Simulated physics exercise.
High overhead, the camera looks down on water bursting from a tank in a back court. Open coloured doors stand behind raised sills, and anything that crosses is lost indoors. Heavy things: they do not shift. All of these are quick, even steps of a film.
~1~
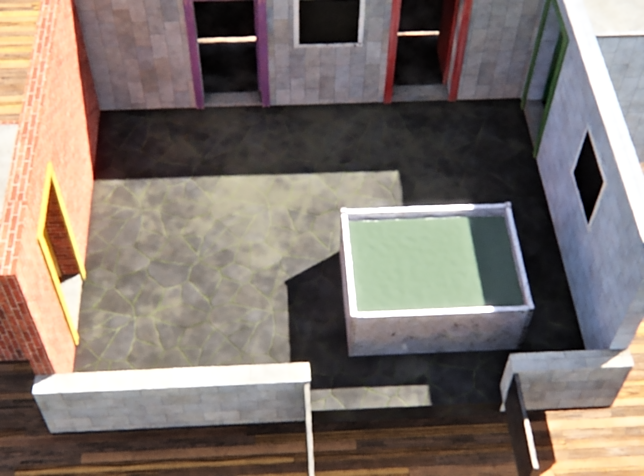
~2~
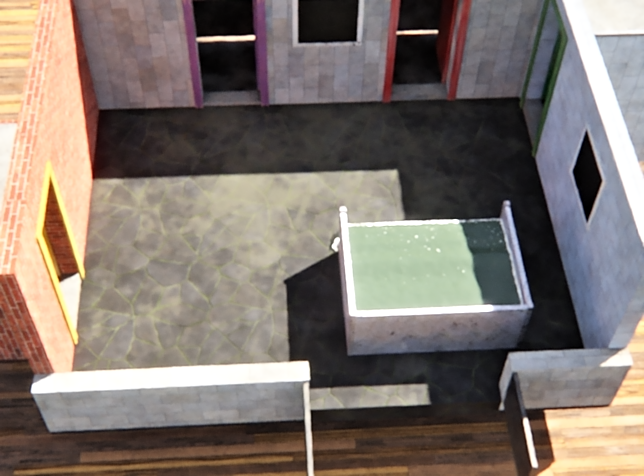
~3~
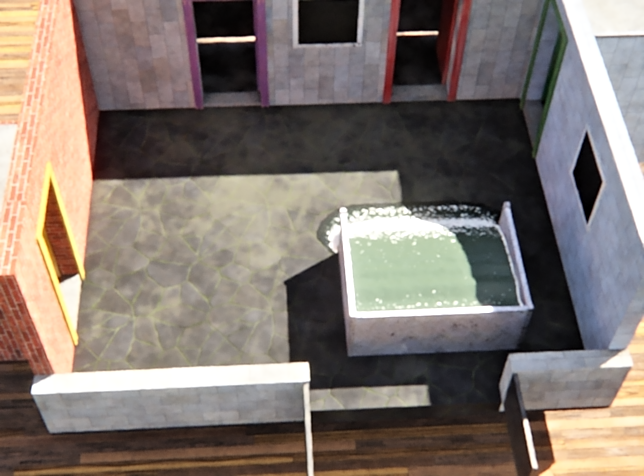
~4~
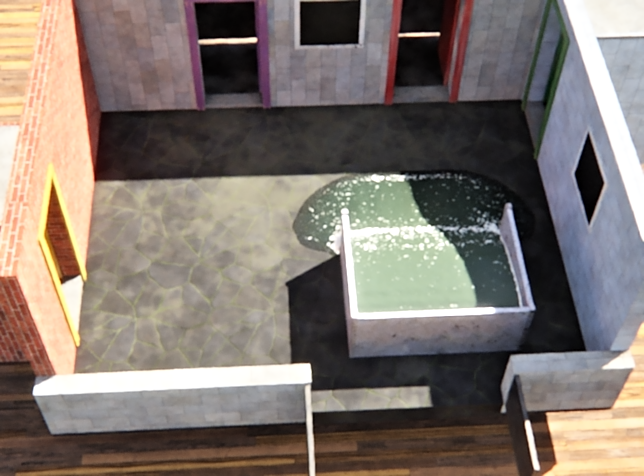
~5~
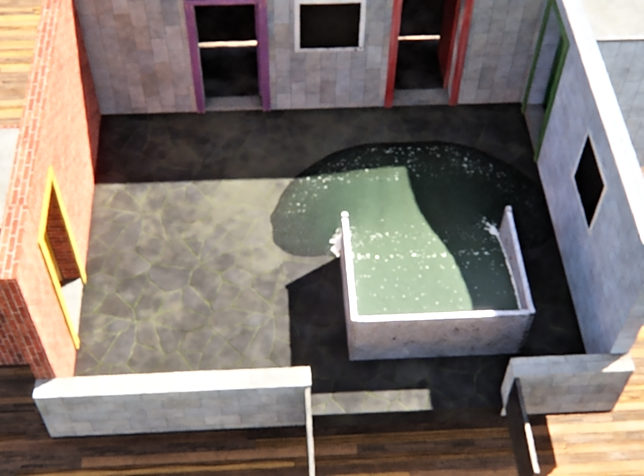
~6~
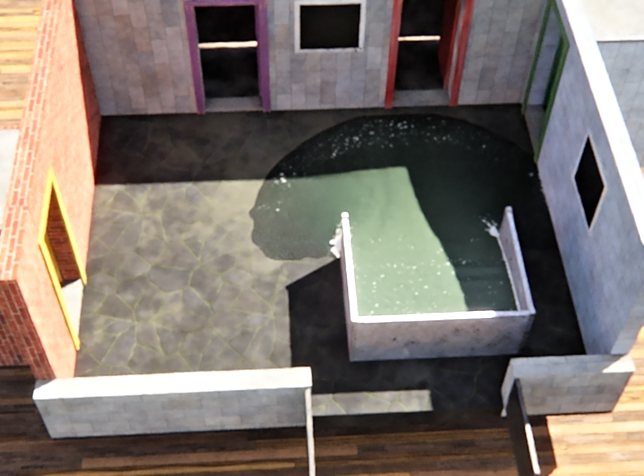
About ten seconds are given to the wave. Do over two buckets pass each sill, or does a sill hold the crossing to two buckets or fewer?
One by one: Yellow door: Not too much gets in there; purple door: Too much gets in there; red door: Too much gets in there; green door: Too much gets in there.
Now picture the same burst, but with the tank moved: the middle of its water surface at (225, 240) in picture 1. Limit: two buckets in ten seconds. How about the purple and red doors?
The purple door overshoots the limit, while the red door falls short.
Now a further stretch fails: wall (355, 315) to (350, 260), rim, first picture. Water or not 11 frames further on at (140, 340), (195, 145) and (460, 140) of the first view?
Submerged, unwetted, unwetted.
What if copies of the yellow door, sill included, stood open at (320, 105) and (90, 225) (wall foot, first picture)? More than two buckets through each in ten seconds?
Goes past it; falls short.
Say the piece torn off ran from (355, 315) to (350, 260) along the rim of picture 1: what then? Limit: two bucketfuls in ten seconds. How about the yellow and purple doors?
Briefly, the yellow one crosses the line and the purple one crosses the line.
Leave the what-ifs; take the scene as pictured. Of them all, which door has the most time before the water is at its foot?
That is the yellow one.
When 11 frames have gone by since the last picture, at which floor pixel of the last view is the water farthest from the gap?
Roughly (102, 123).
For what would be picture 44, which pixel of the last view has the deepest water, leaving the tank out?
Estimated pixel: (591, 385).
A moment on, water covers 40 % of the floor; the yellow door not reached, the purple door wet at the sill, nothing in, the red door far over two buckets in, the green door wet at the sill, nothing in.
Next, water covers 45 % of the floor; the yellow door not reached, the purple door under two buckets in, the red door far over two buckets in, the green door under two buckets in.
Then, water covers 55 % of the floor; the yellow door not reached, the purple door over two buckets in, the red door far over two buckets in, the green door over two buckets in.
Later, water covers 90 % of the floor; the yellow door wet at the sill, nothing in, the purple door over two buckets in, the red door far over two buckets in, the green door over two buckets in.
In the end, water covers 95 % of the floor; the yellow door wet at the sill, nothing in, the purple door over two buckets in, the red door far over two buckets in, the green door over two buckets in.
